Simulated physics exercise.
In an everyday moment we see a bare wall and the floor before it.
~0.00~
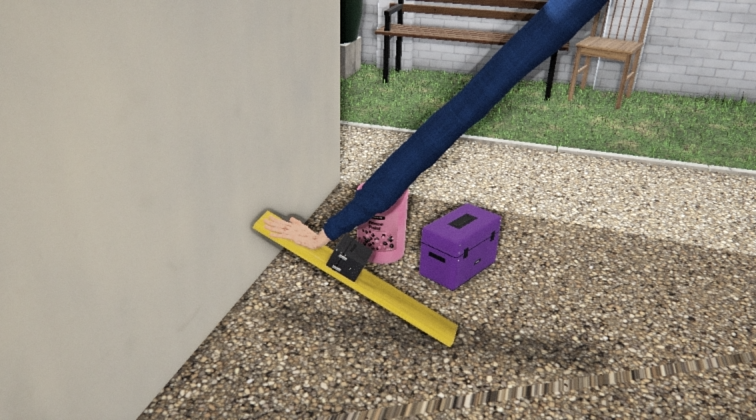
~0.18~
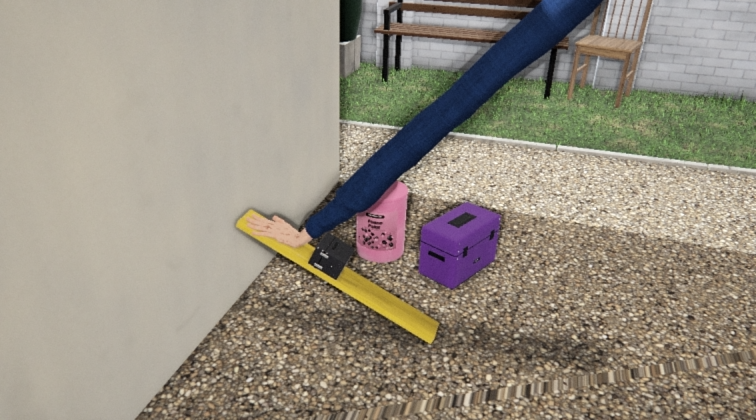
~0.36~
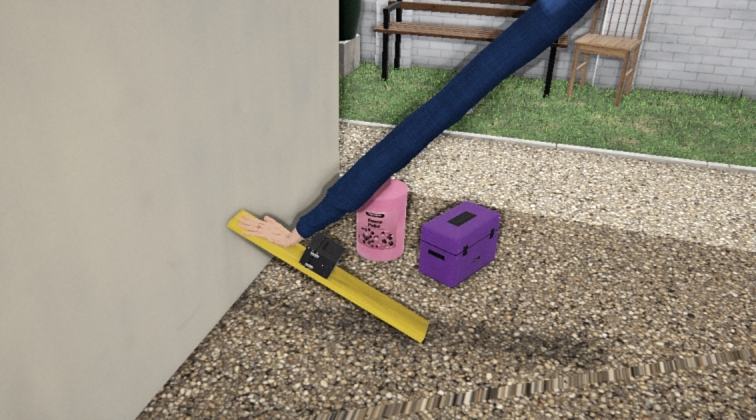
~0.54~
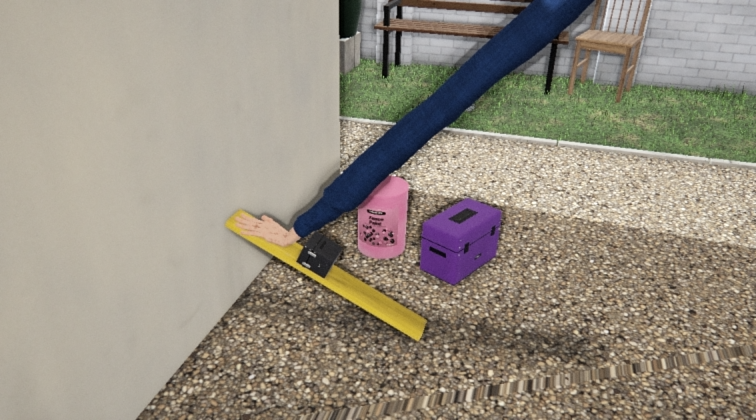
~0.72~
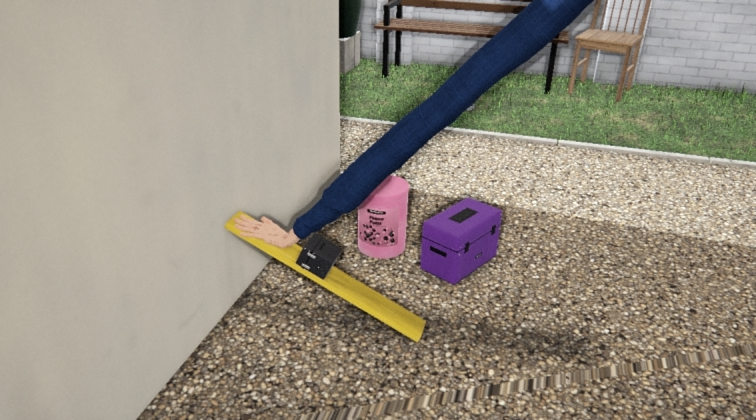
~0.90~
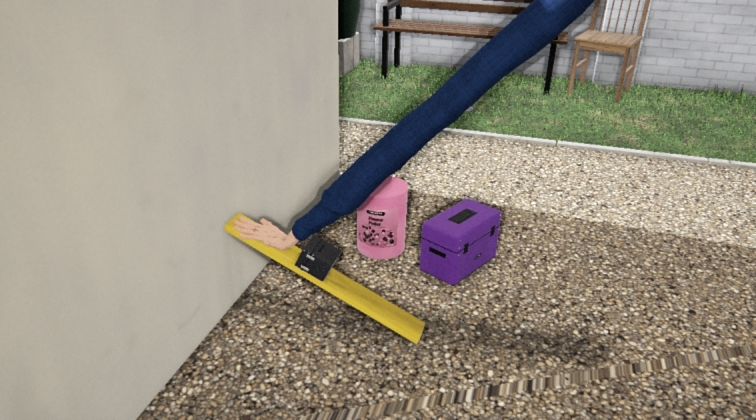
A hand slides a yellow plank left to the bare wall and keeps holding it.
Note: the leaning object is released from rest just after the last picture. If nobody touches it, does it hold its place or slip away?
It will not hang on.
After 1.20 s, yellow plank leaning 16° more than when let go near (335, 302).
After 1.30 s, yellow plank leaning 25° more than when let go near (338, 312).
After 1.50 s, yellow plank leaning 25° more than when let go near (338, 314).
At rest (2.2 s), moved from the start, yellow plank; the other 2 in place. Seen from the same camera at the end, yellow plank near (338, 317). The plank gives way.
